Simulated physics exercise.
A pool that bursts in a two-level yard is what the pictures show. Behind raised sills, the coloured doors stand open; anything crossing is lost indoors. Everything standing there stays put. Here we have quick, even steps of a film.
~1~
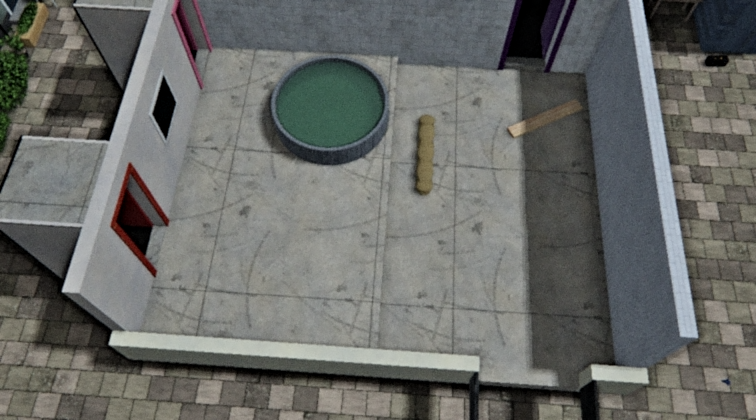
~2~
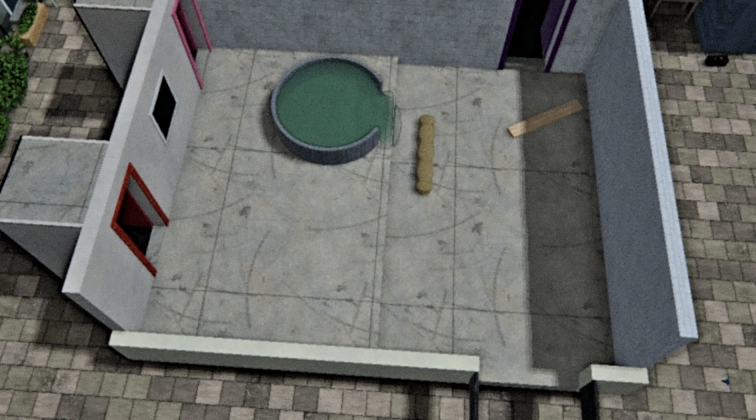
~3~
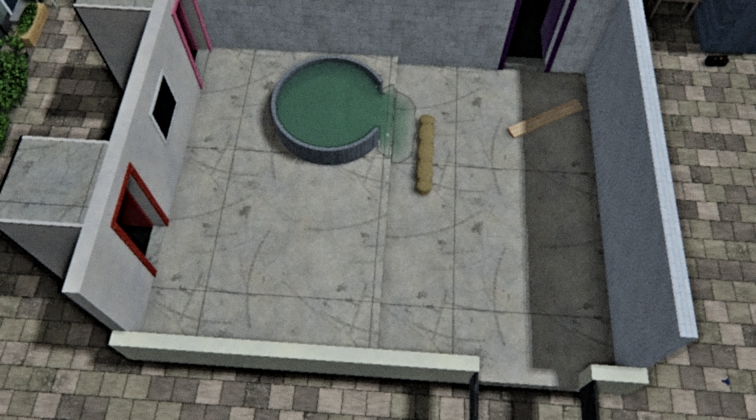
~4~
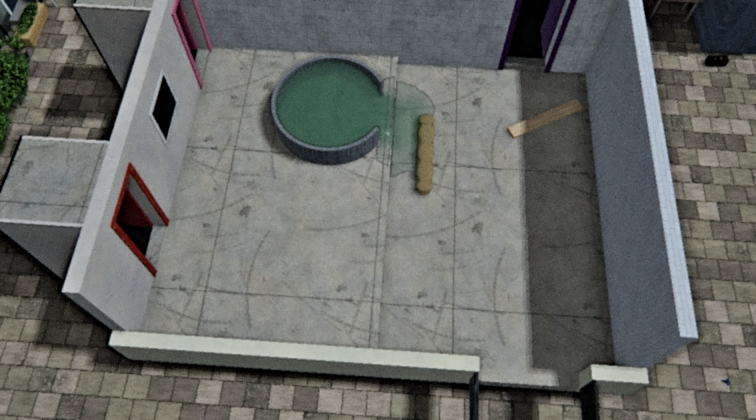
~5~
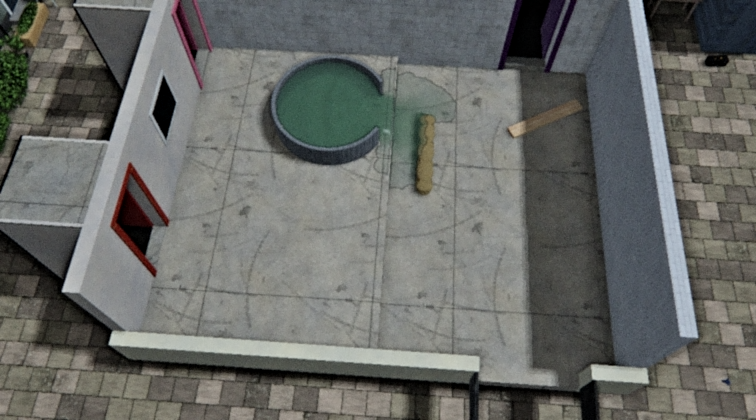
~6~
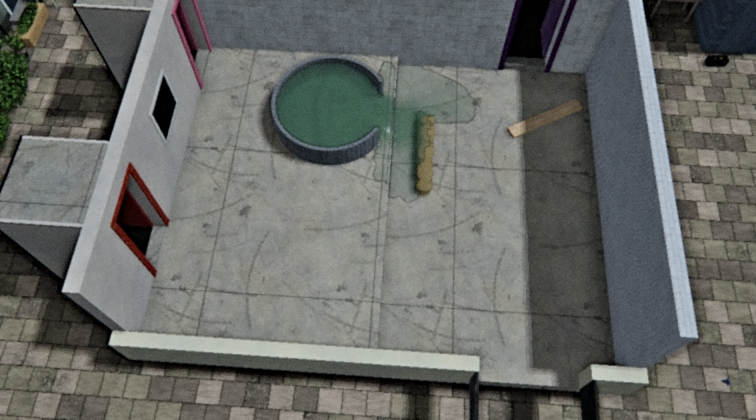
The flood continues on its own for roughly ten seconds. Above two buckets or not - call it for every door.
Red door: Not above two buckets; purple door: Not above two buckets; pink door: Not above two buckets.
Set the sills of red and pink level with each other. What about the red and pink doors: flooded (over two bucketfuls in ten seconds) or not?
In turn, red comes in under, then pink comes in under.
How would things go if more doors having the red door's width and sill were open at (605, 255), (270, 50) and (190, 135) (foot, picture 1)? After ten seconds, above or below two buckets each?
Door one stays inside the limit, door two stays inside the limit, door three stays inside the limit.
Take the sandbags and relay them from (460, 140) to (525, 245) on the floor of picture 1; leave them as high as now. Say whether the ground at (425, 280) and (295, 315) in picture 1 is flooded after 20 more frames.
The first point would be inundated and the second still bare.
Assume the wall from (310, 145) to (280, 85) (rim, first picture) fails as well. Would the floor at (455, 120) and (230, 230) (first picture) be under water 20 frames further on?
Untouched, then soaked.
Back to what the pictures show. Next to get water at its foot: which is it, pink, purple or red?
I pick the door marked purple.
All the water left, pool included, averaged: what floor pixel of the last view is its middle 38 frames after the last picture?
About (436, 161).
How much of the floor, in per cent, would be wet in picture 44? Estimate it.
The answer is around 50 per cent.
A moment on, water covers 15 % of the floor; the red door not reached, the purple door not reached, the pink door not reached.
Next, water covers 25 % of the floor; the red door not reached, the purple door wet at the sill, nothing in, the pink door not reached.
Then, water covers 30 % of the floor; the red door not reached, the purple door wet at the sill, nothing in, the pink door not reached.
Later, water covers 50 % of the floor; the red door not reached, the purple door wet at the sill, nothing in, the pink door not reached.
In the end, water covers 50 % of the floor; the red door not reached, the purple door wet at the sill, nothing in, the pink door not reached.
